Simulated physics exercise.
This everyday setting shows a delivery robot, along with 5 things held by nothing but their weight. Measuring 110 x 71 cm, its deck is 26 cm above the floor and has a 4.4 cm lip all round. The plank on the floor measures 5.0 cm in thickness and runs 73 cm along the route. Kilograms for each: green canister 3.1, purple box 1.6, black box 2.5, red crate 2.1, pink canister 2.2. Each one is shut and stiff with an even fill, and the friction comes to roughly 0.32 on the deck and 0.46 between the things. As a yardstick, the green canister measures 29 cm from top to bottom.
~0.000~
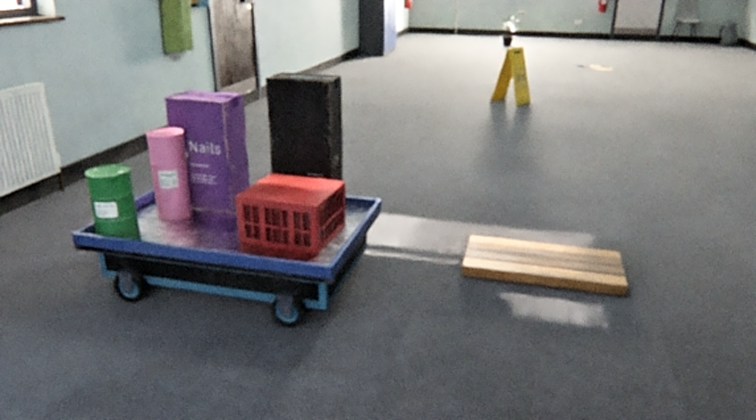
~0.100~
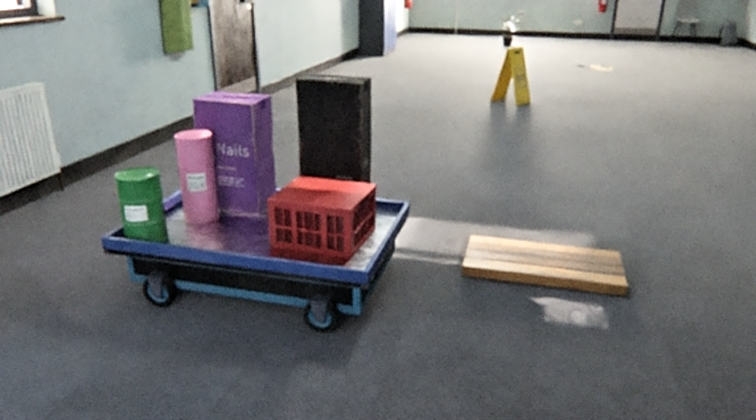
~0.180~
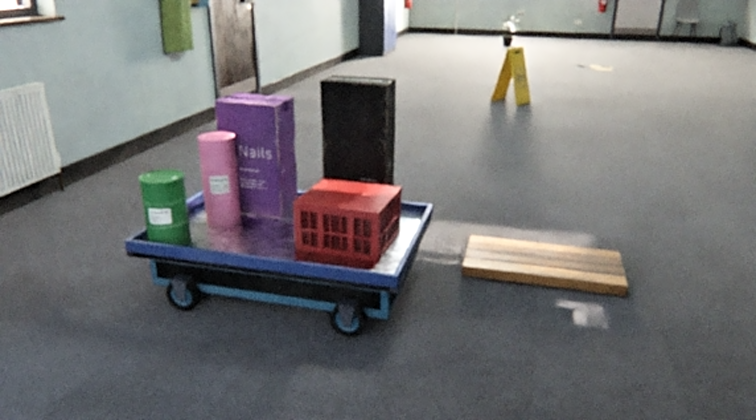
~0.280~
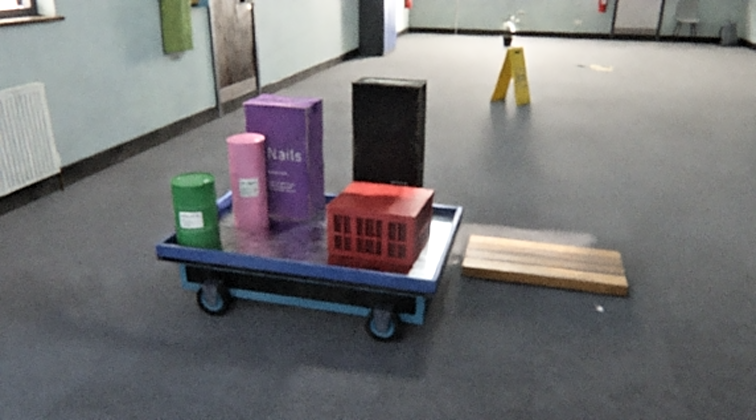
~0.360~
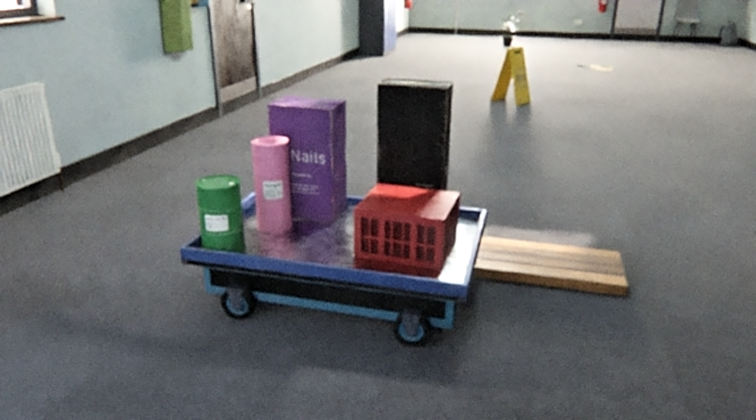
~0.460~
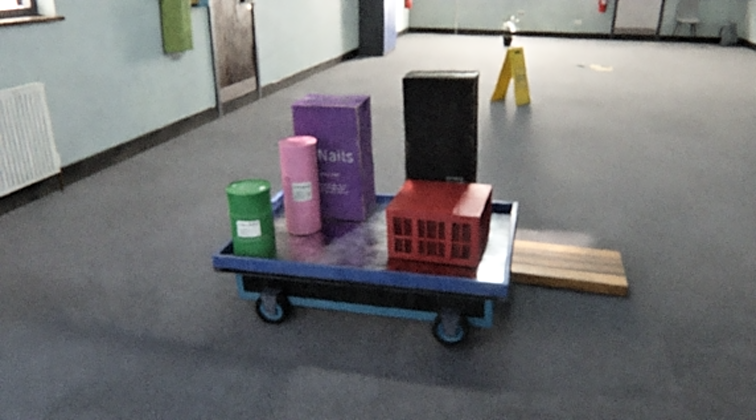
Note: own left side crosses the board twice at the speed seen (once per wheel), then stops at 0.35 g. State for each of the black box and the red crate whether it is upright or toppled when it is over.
At the end, black box: Comes down; red crate: Stays up.
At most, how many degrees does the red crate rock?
The peak lean comes to some 6 degrees.
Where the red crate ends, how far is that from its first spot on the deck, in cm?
Around 10 centimetres.
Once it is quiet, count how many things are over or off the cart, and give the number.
The number is 3.
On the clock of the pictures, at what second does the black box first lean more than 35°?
1.2 s, roughly.
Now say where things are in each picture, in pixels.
In the first frame, cart has run 0 cm; black box (307, 146); red crate (293, 212).
In the second frame, cart has run 14 cm; pink canister (198, 177); green canister (142, 206).
In the third frame, cart has run 25 cm; purple box (259, 155); pink canister (220, 179).
In the fourth frame, cart has run 39 cm; green canister (196, 212); purple box (287, 157).
In the fifth frame, cart has run 50 cm; pink canister (272, 185); green canister (221, 215).
In the sixth frame, cart has run 64 cm; black box (442, 147); red crate (441, 221).
Around 0.96 s, cart has run 134 cm; black box at 23° to upright near (598, 159); red crate shifted 3 cm near (623, 244); purple box shifted 2 cm.
Around 1.36 s, cart has run 190 cm; black box at 53° to upright; red crate shifted 6 cm; pink canister at 28° to upright.
Around 1.76 s, cart has run 245 cm; black box at 53° to upright; red crate shifted 7 cm; pink canister on its side.
Finally (2.6 s), on their side or leaning hard on the deck, purple box, black box and pink canister; not toppled but over 10 cm from the start, red crate; green canister still in place (within 10 cm).
